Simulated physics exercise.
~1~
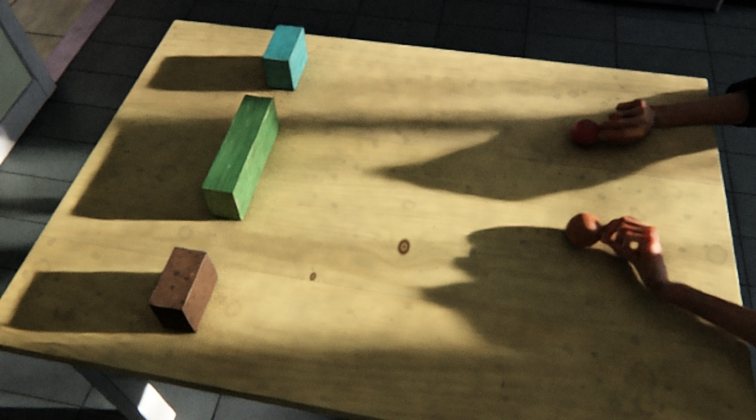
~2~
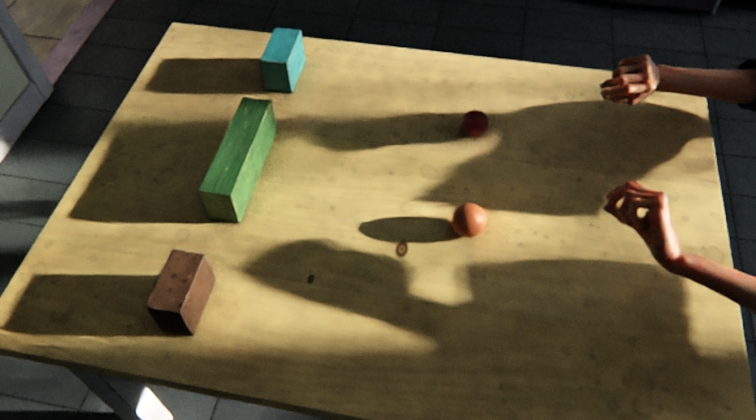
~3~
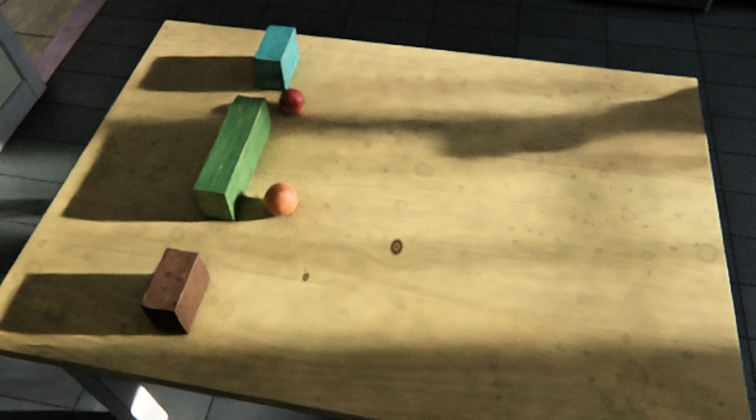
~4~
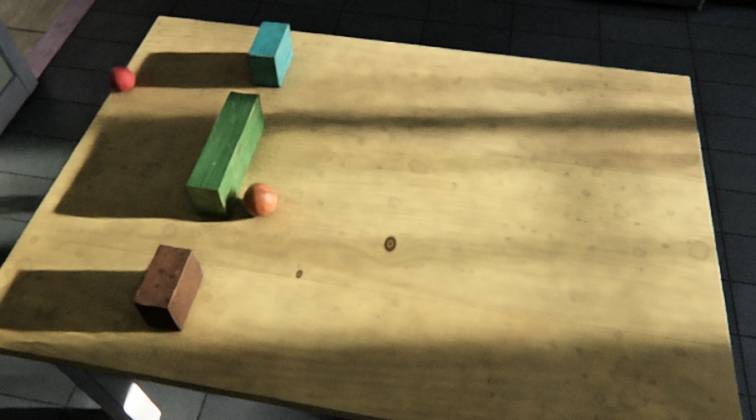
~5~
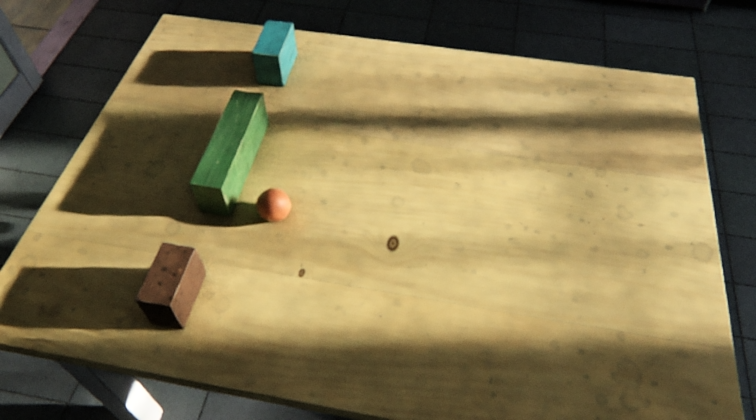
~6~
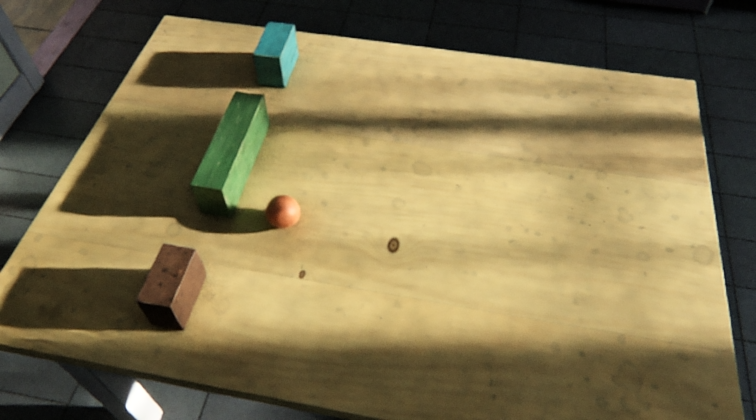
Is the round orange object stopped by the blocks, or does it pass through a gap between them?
It is stopped by the green block and rolls back a little, while the round red object passes through the gap between the green and turquoise blocks.
On a wooden table, two hands release a round red object and a larger orange one, which roll left toward three blocks. The red one passes between the turquoise and green blocks and goes out of view, while the orange one hits the green block and rolls back slightly.
